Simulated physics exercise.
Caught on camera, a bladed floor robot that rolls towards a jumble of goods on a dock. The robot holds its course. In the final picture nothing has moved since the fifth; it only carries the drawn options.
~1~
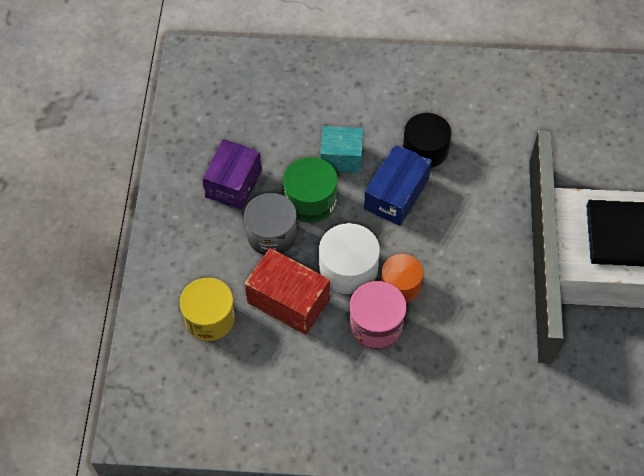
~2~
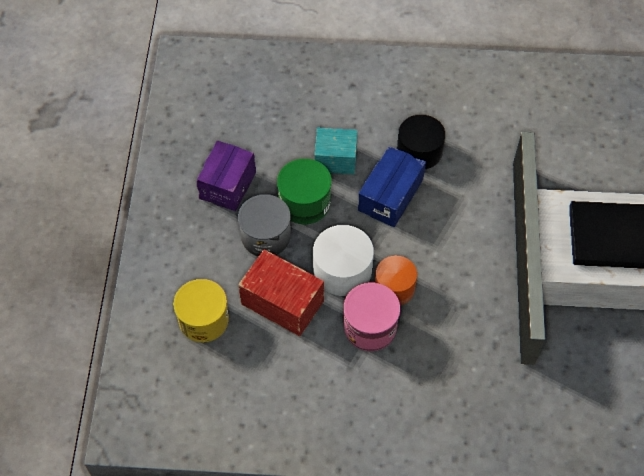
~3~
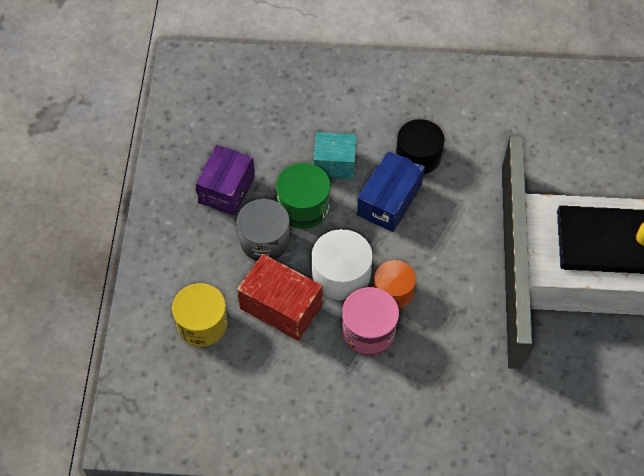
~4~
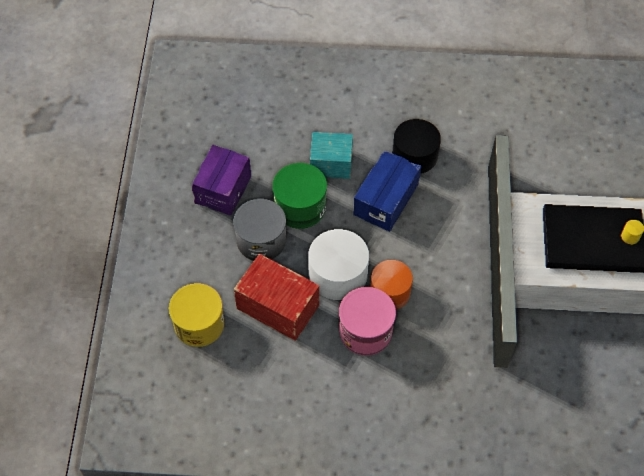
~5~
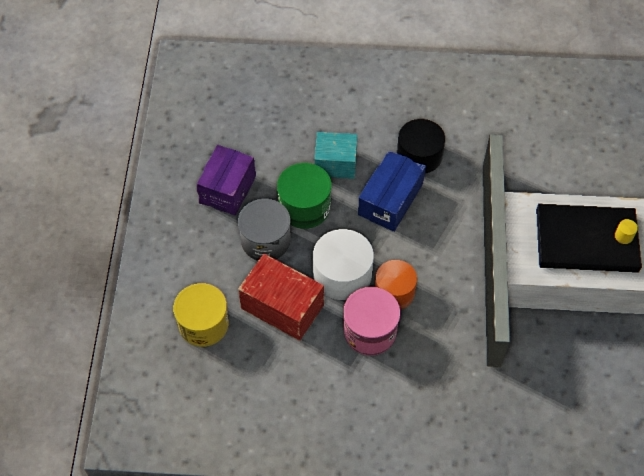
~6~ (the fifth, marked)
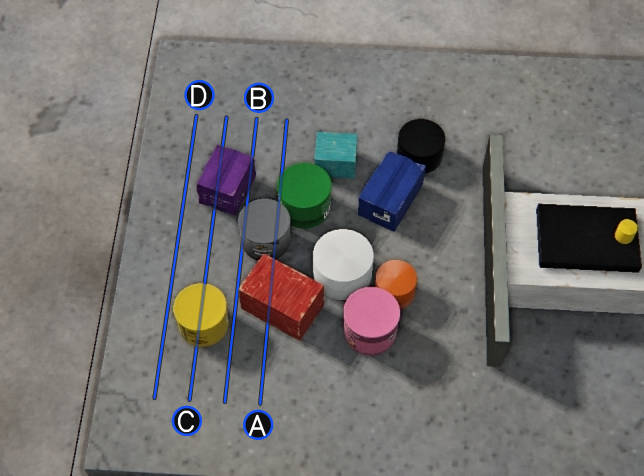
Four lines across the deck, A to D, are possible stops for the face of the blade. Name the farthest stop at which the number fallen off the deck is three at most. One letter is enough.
Line C.
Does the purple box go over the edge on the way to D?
By then, yes.
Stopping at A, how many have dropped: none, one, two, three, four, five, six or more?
In all, none.
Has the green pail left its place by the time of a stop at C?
Yes.
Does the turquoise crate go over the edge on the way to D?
By then, no.
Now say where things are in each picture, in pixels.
Blue parcel (397, 185); red crate (288, 291); yellow pail (208, 310), in the first frame.
Robot (614, 234); grey pail (266, 226), in the second frame.
Robot (601, 238); green pail (304, 196), in the third frame.
Robot (587, 237); pink pail (367, 321), in the fourth frame.
Robot (580, 236); orange canister (396, 286); purple box (227, 180); blue parcel (391, 191), in the fifth frame.
On the marked copy, A at (275, 251); B at (242, 249); C at (209, 248); D at (177, 246).
With C. Early on, robot (474, 231); black canister (396, 135); pink pail (354, 323).
Further on, robot (371, 226); purple box (179, 170); yellow pail (171, 322).
At the end, robot (291, 222); purple box over the edge; yellow pail over the edge; two fallen.
As for the rest, A is within the limit but short; B is within the limit but short; D drops five.
